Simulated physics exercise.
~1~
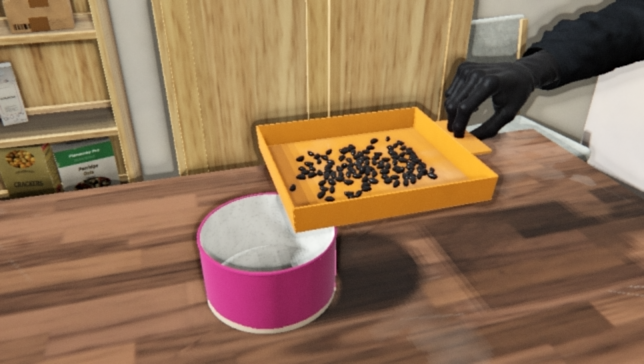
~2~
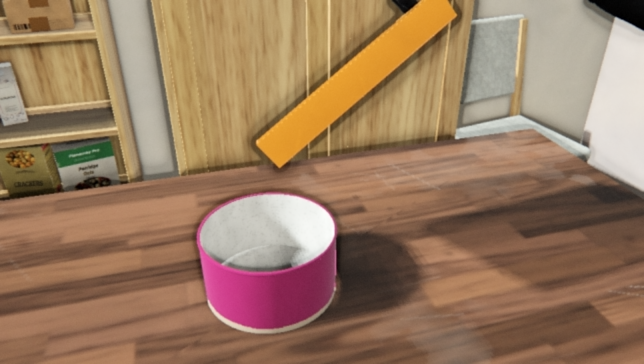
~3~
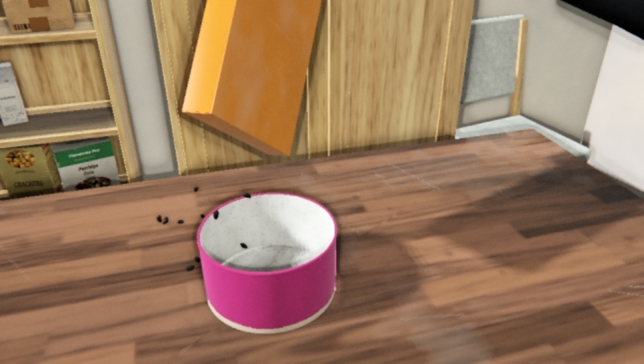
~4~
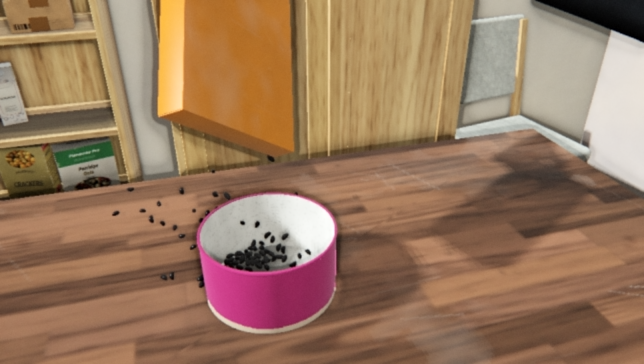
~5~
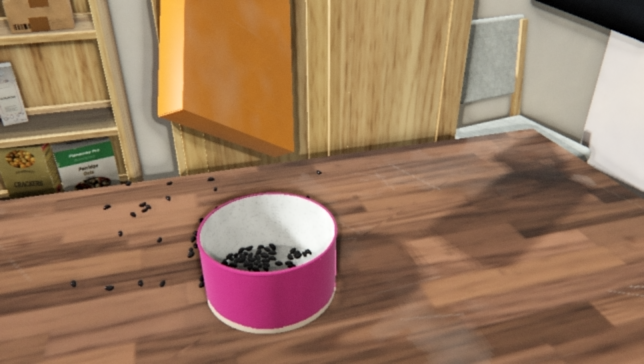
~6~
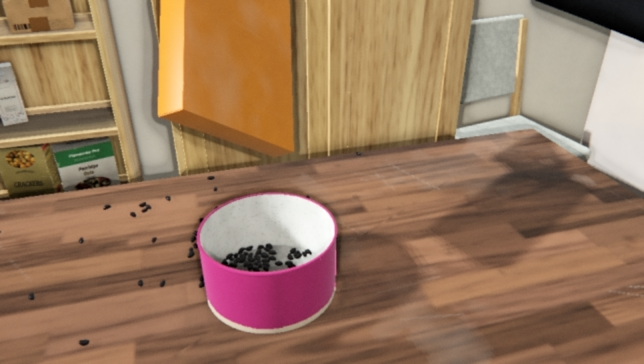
On a wooden table, a gloved hand tips black beans from an orange tray, some missing the pink pot.
